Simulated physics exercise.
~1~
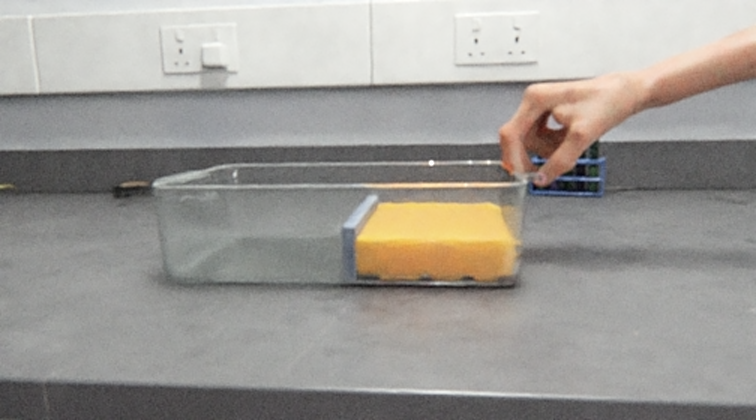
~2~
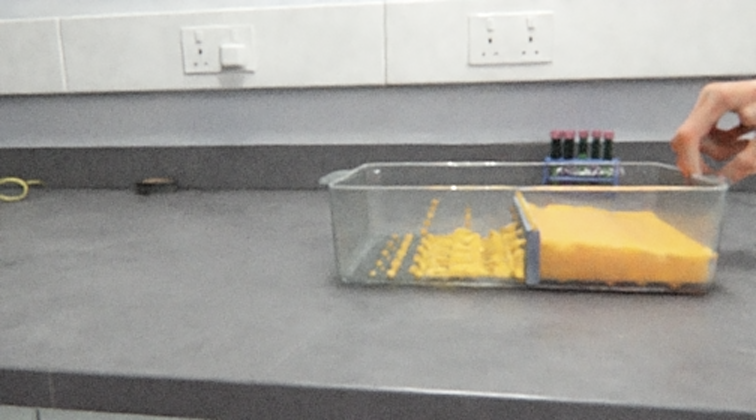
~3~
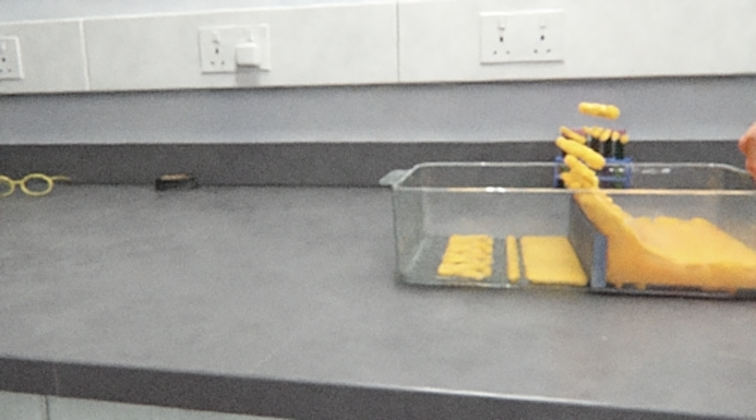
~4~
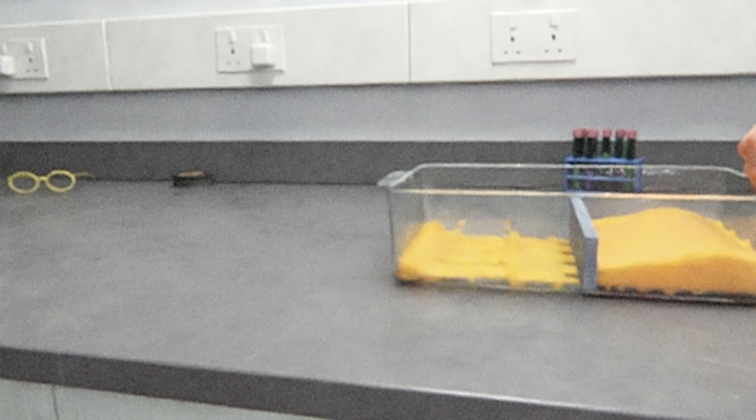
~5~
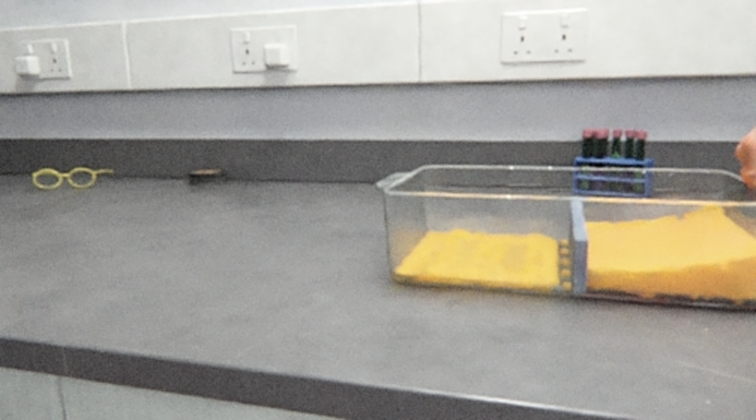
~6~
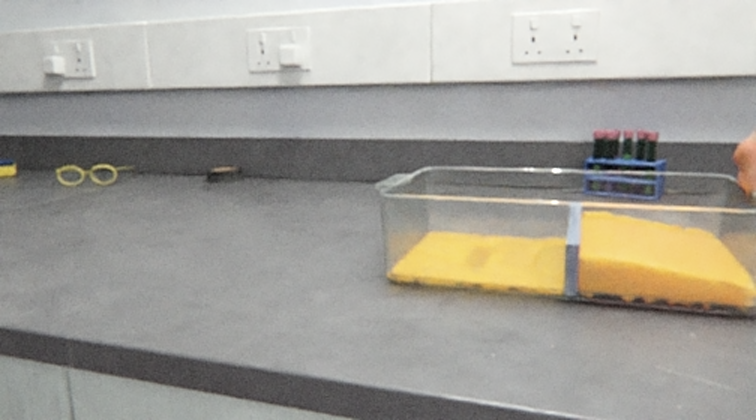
The clip opens on a clear oblong tub on a grey counter, its left part empty and its right part holding orange-yellow juice behind a blue-grey divider. A hand at the right end pulls the tub to the right, and juice spills over the divider into the left part. As the tub moves farther right, the juice surges up beside the divider and throws blobs above the rim. The tub then stops near the right edge of view, with juice sloshing on both sides. It ends with a shallow layer on the left and deeper, sloping juice on the right.
